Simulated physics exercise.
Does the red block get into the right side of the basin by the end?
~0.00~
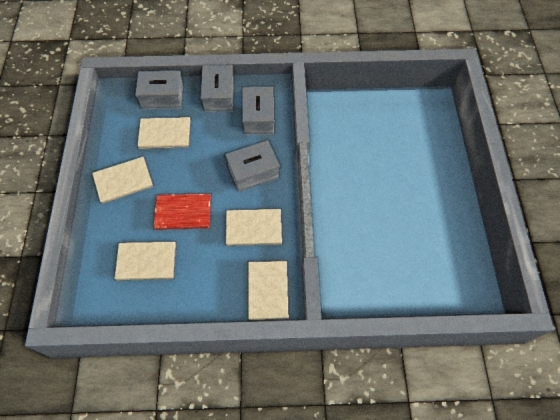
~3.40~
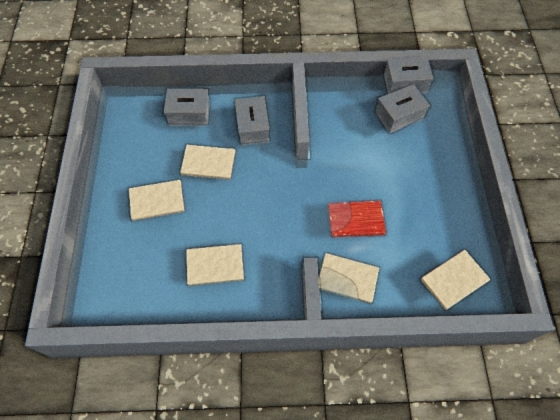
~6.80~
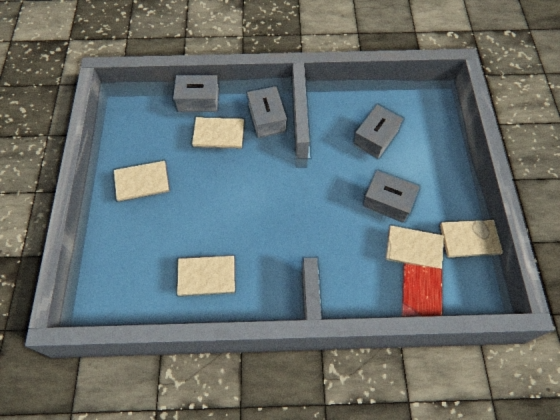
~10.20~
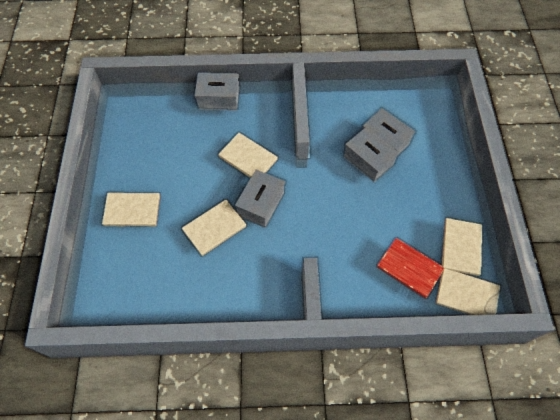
Yes, the red block drifts through the gap in the divider and ends up afloat in the lower part of the right side.
